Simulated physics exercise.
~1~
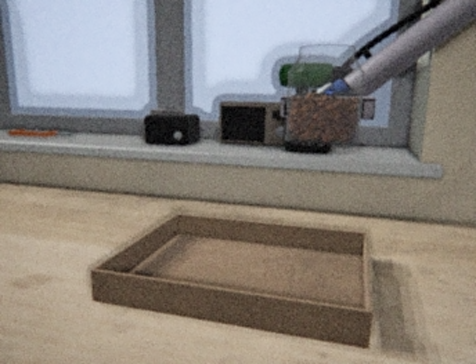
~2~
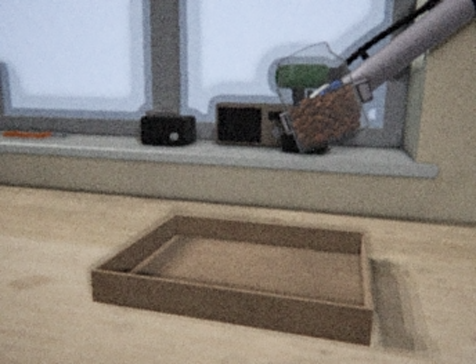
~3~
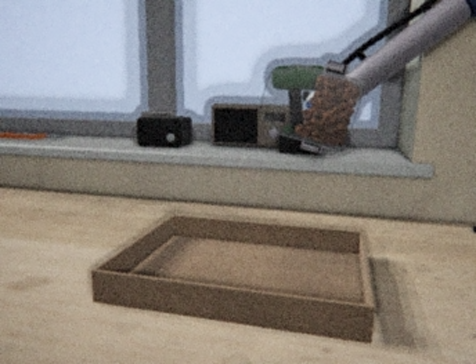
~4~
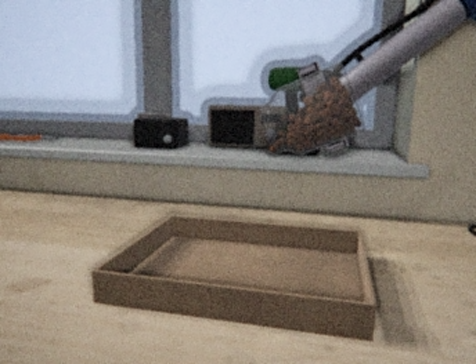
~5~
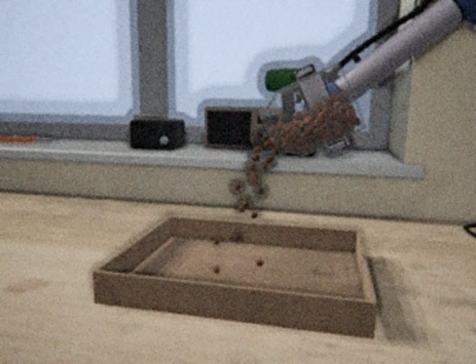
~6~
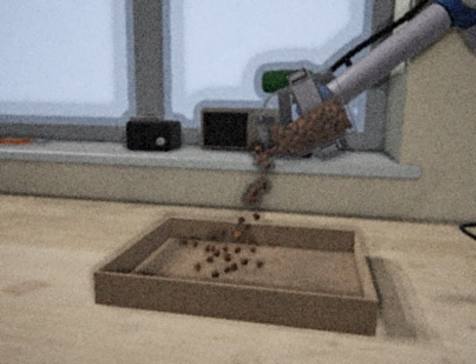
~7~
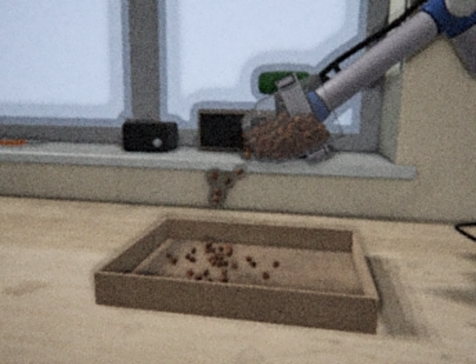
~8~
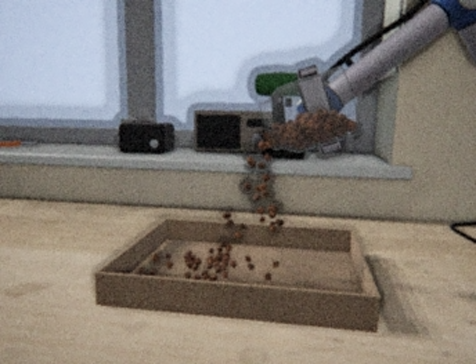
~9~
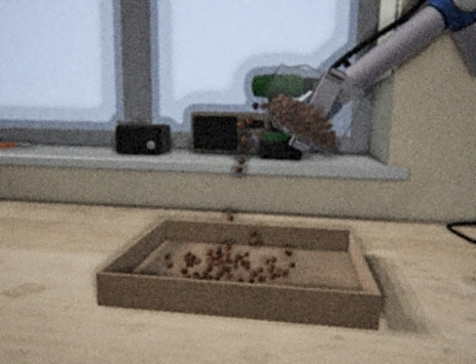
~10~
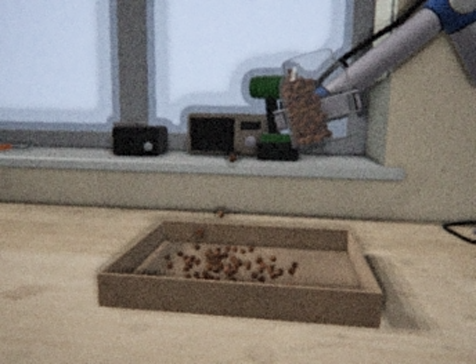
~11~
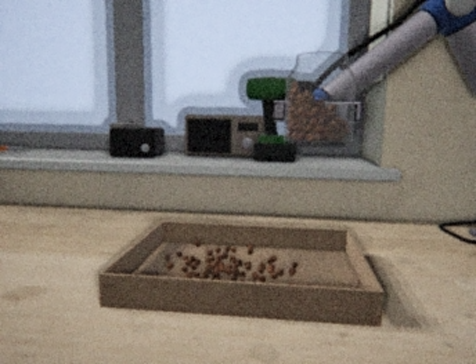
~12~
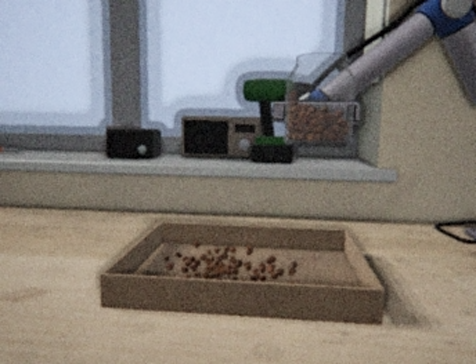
A robot arm tips a jar, spills some brown pellets into a tray, and rights it.
